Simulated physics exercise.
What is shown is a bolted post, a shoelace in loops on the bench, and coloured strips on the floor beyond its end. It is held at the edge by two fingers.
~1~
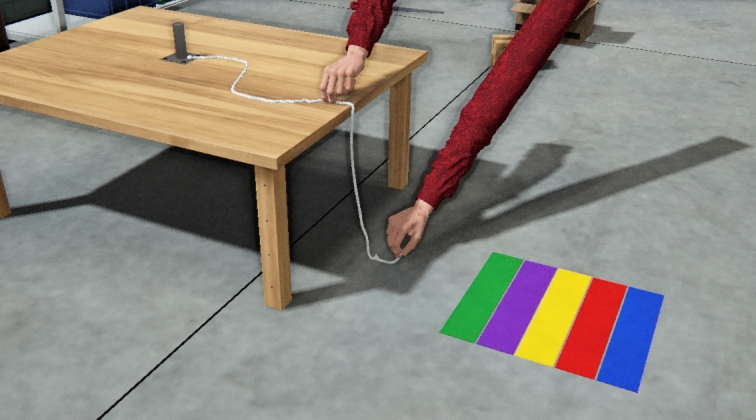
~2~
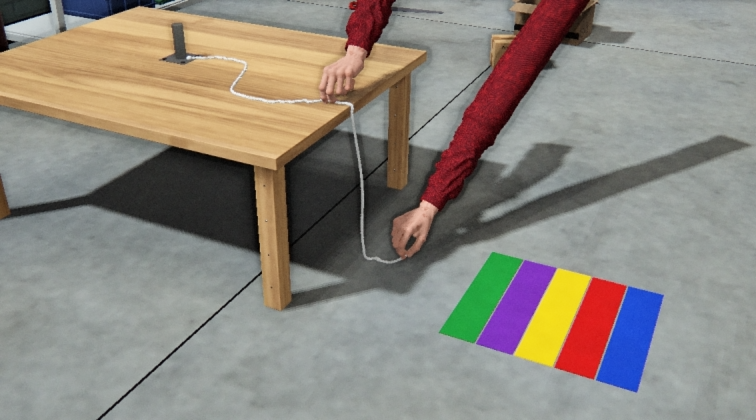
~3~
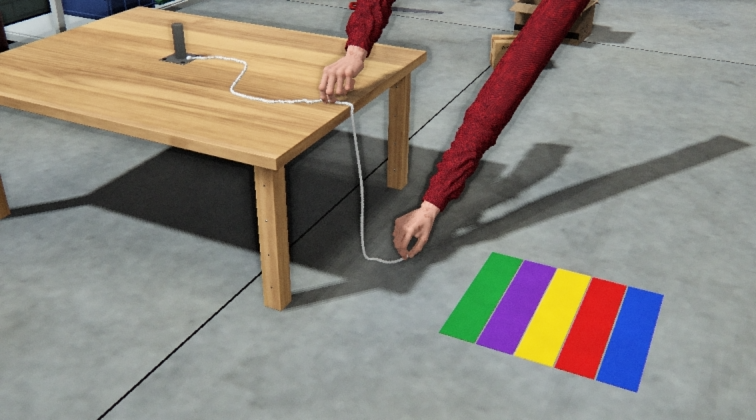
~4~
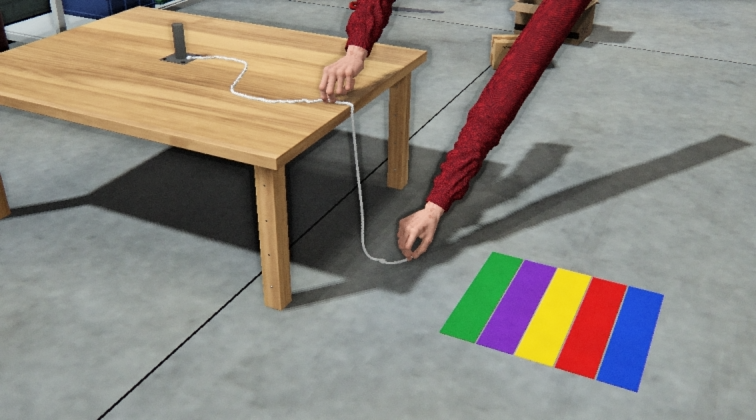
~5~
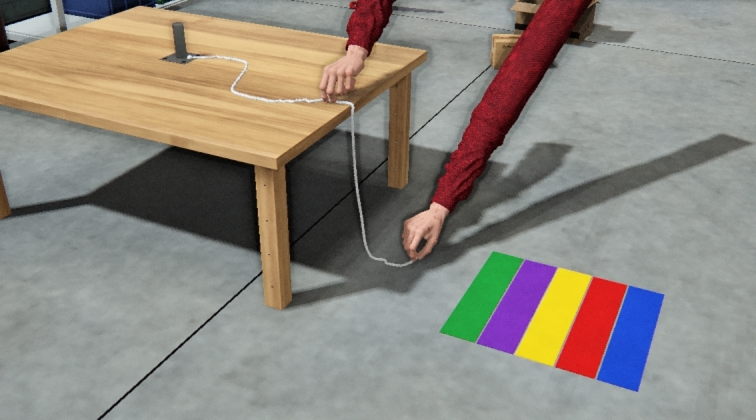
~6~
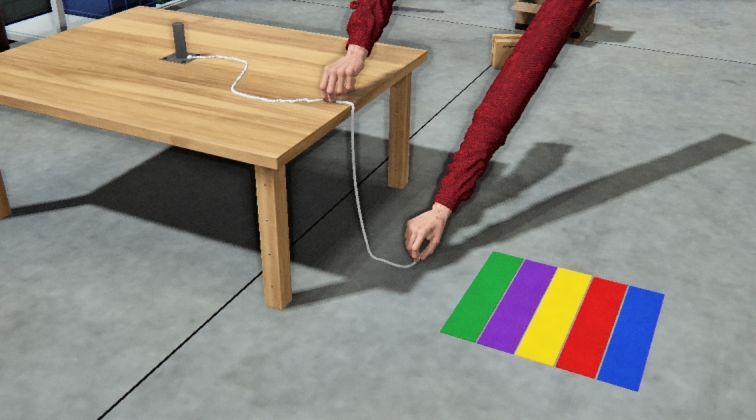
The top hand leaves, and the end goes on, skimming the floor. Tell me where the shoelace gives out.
It gives out over the red strip.
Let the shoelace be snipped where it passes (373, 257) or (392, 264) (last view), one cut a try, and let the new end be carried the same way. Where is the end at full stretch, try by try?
Roughly at (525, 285) the first time and at (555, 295) the second.
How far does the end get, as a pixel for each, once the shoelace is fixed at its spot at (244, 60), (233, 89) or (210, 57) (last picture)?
(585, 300), (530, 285), (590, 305).
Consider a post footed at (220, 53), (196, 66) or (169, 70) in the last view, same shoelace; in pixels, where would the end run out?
About (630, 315), then (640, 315), then (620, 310).
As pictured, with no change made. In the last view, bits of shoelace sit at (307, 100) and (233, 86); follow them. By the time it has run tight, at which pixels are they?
One finishes at (373, 120) and the other at (291, 86).
Early on, end near (523, 286); over purple.
Midway, end near (570, 298); over yellow.
At the end of the slack, end near (599, 306); over red. It gets as far as the red strip.
